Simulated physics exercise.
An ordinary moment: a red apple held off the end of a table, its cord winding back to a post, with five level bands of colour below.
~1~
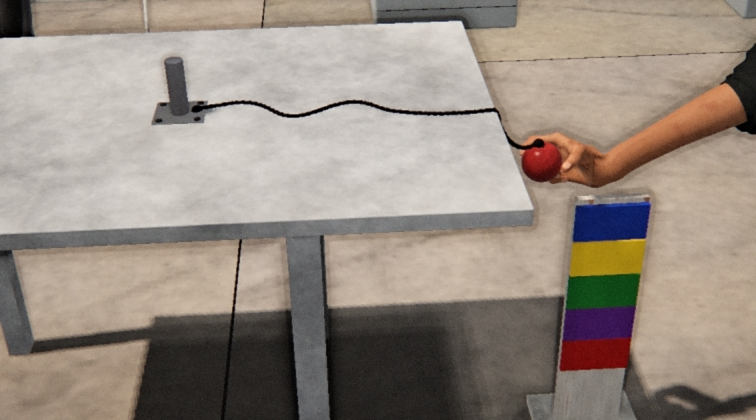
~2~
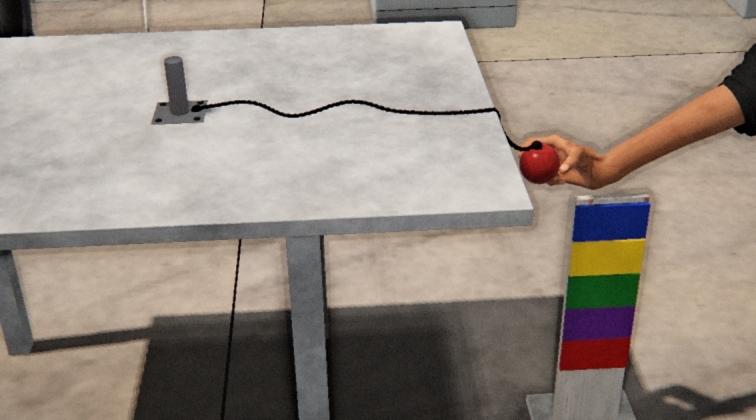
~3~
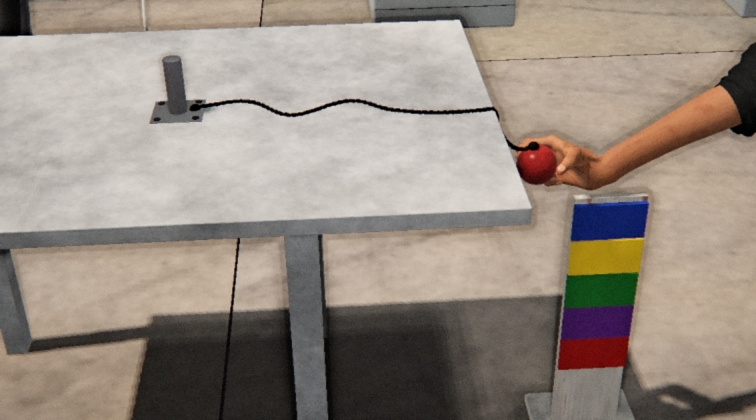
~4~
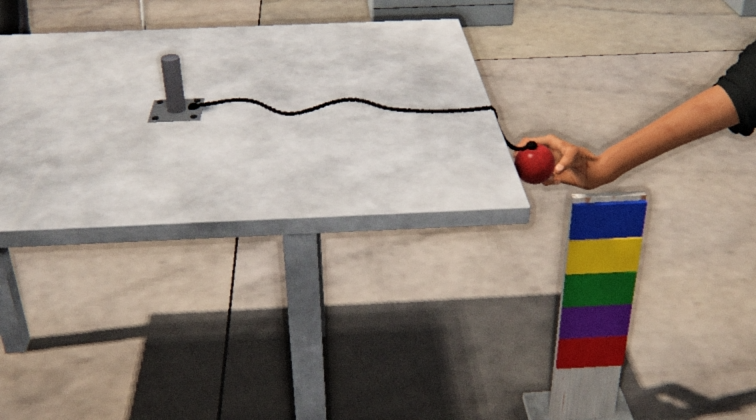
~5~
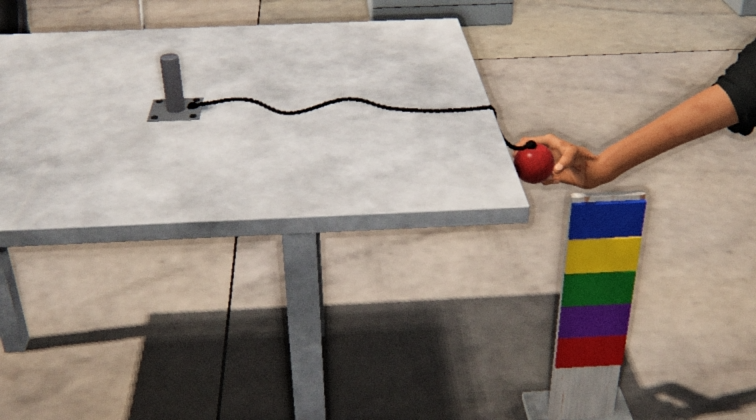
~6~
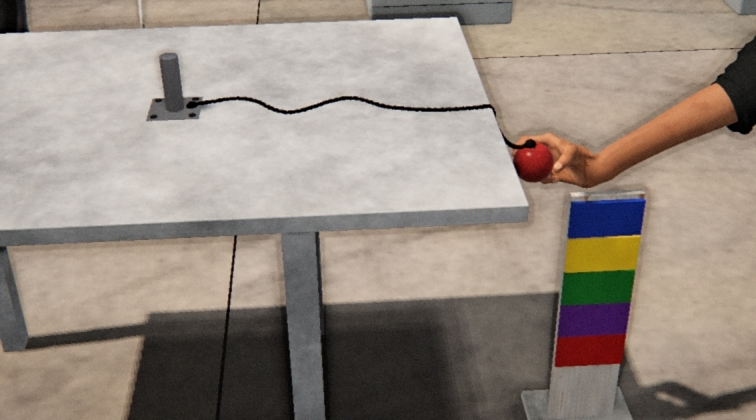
A hand holds a red apple on a black cord beside a table, barely moving.
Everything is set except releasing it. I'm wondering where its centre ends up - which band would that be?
That would be the blue band.
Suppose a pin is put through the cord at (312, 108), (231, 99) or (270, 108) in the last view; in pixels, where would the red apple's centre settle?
Going try by try, I'd put it close to (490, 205), then (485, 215), and finally (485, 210).
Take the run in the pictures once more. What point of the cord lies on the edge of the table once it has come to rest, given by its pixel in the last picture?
You'll find it somewhere near (460, 109).
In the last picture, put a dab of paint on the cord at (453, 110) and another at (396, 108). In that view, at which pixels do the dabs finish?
(485, 104) and (428, 104), roughly.
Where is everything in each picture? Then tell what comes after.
In the first frame, red apple (542, 162); blue (612, 224); yellow (608, 259); green (604, 292); purple (600, 325); red (596, 356).
In the second frame, red apple (540, 164); cord through (225, 104) (288, 116) (351, 102) (415, 113) (492, 112).
In the third frame, red apple (537, 165).
In the fourth frame, red apple (535, 164); cord through (222, 102) (285, 114) (348, 100) (411, 111) (489, 110).
In the fifth frame, red apple (534, 164).
In the sixth frame, red apple (533, 163); cord through (221, 101) (284, 112) (347, 98) (410, 109) (488, 108).
Soon after, apple near (457, 211); level with blue.
After that, apple near (486, 218); level with blue.
In the end, apple near (483, 218); level with blue. Its middle rests at the blue band.
